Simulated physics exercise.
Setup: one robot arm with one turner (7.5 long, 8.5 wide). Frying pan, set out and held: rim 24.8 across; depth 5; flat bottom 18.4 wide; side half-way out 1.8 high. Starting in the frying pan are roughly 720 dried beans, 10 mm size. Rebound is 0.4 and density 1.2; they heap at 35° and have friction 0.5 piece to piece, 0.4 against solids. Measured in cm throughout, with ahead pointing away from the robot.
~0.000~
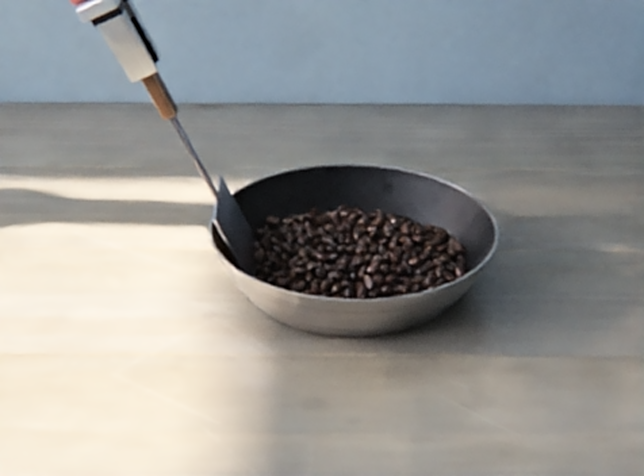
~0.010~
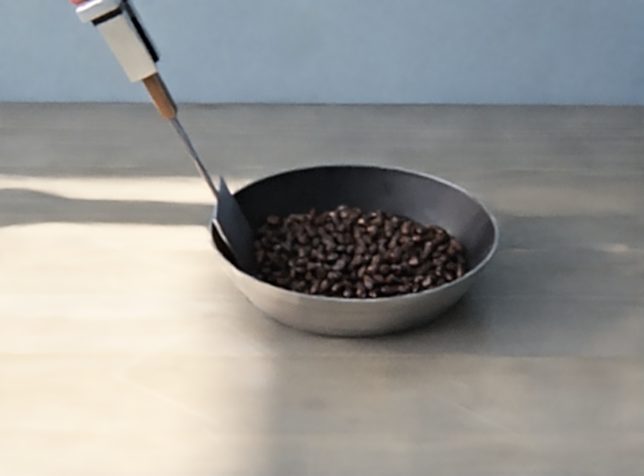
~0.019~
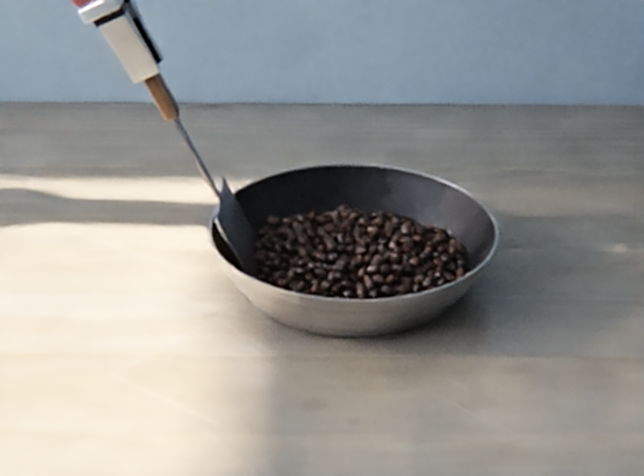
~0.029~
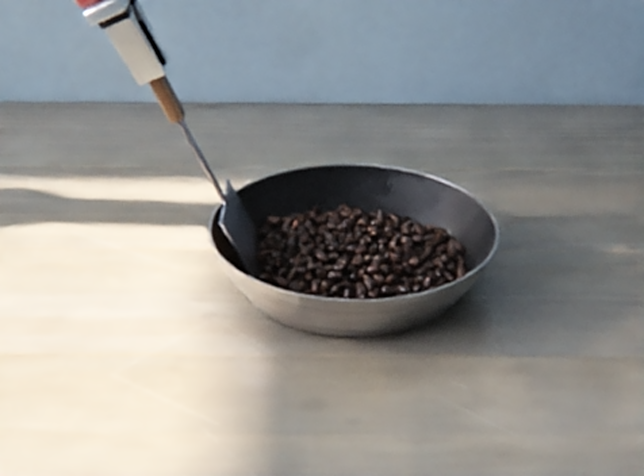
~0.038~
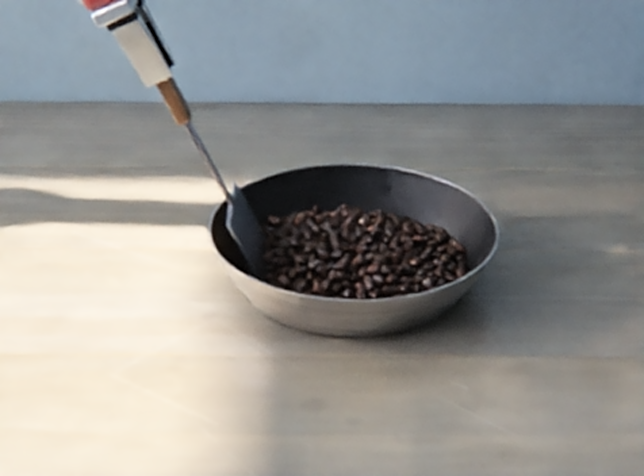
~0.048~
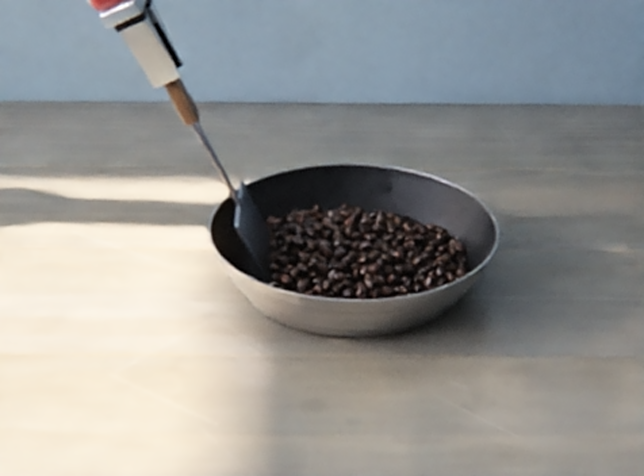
A turner held by a robot arm slid slowly to the right inside a frying pan of dark beans, nudging the beans at the left edge slightly while the rest barely moved.
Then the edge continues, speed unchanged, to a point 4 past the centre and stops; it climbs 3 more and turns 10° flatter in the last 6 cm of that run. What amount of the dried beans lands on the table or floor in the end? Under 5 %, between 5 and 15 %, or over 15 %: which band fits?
The band that fits is under 5 %.
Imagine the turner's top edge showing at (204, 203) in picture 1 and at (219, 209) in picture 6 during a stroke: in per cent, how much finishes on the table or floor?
Off the vessel, on the table or floor: Some 0 percent.
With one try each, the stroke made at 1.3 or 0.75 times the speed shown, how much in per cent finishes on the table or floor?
The two tries give roughly 0 and 0 in a hundred.
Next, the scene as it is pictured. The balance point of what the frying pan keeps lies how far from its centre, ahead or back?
The balance point is about 4.0 cm ahead.
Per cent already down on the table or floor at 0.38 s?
0 %.
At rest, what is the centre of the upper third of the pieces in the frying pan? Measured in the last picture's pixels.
You'll find it at about (436, 246).
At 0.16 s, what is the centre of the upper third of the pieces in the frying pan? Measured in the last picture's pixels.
Centre: Approx. (390, 245) in the last view.
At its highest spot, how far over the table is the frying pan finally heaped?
Top of the heap: Roughly 5.5 cm above the table top.
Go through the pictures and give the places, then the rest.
The first picture shows turner top edge at (217, 197), sloping 65°; upper third of the load around (347, 253), from x 255 to 460, top at y 210; 723 in the frying pan.
The second picture shows turner top edge at (217, 197), sloping 65°; upper third of the load around (347, 253), from x 255 to 460, top at y 210.
The third picture shows turner top edge at (219, 198), sloping 65°; upper third of the load around (347, 253), from x 260 to 460, top at y 210.
The fourth picture shows turner top edge at (224, 200), sloping 65°; upper third of the load around (347, 252), from x 260 to 460, top at y 210.
The fifth picture shows turner top edge at (231, 202), sloping 65°; upper third of the load around (345, 252), from x 260 to 460, top at y 210.
The sixth picture shows turner top edge at (239, 203), sloping 65°; upper third of the load around (347, 250), from x 260 to 460, top at y 210; 723 in the frying pan.
By 0.10 s, sloping 65°, highest piece 4 above the table; 723 in the frying pan.
By 0.16 s, sloping 60°, highest piece 6 above the table; 723 in the frying pan.
By 0.38 s, sloping 55°, highest piece 6 above the table; 722 in the frying pan, 1 on the table or floor.
By 1.43 s, sloping 55°, highest piece 5 above the table; 722 in the frying pan, 1 on the table or floor.
Final count, 722 in the frying pan, 1 on the table or floor. That is 0 % on the table or floor.
